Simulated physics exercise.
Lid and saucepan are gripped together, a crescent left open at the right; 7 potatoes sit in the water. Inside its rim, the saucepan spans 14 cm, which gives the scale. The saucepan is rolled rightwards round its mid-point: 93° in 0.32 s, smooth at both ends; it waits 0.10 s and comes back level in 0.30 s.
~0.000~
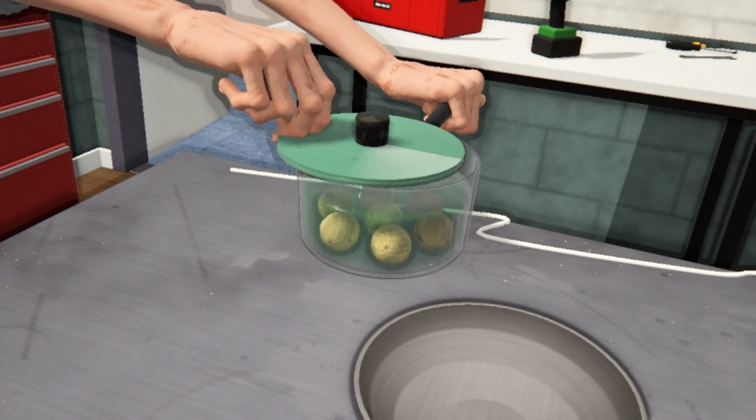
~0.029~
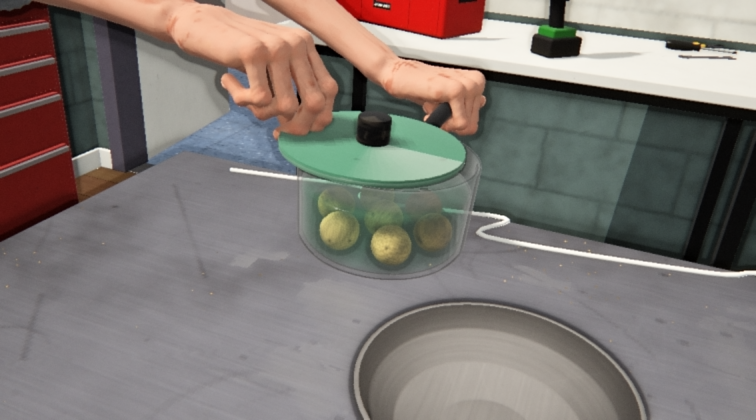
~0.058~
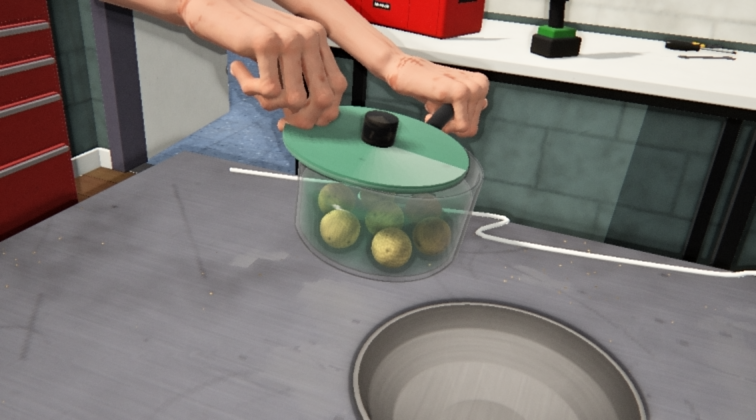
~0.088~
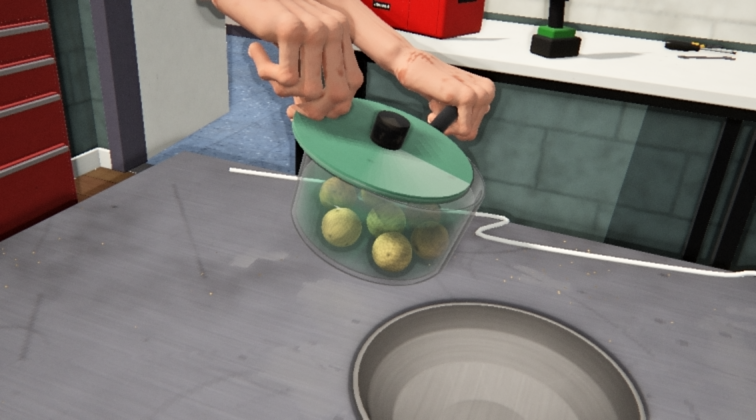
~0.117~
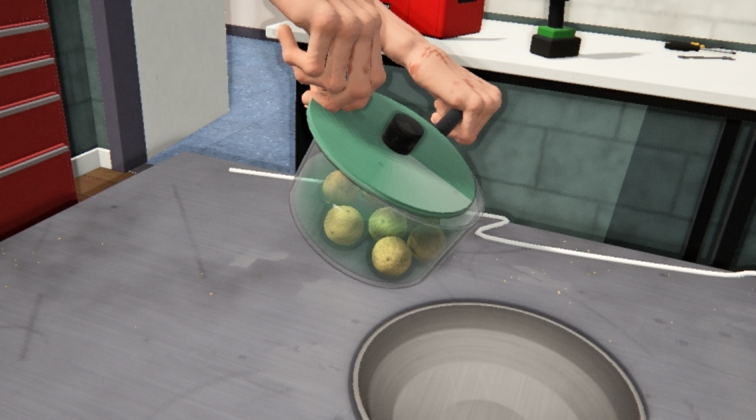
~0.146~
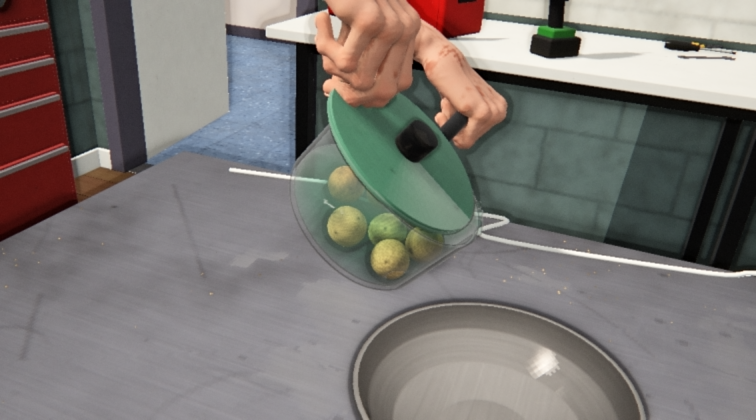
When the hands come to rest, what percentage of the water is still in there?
About 49 per cent.
By 0.29 s the tilt is 91° and 79 per cent of the water is still in the saucepan.
By 0.40 s the tilt is 93° and 65 per cent of the water is still in the saucepan.
By 0.51 s the tilt is 74° and 54 per cent of the water is still in the saucepan.
By 0.63 s the tilt is 19° and 50 per cent of the water is still in the saucepan.
At rest 49 per cent of the water is still in the saucepan.
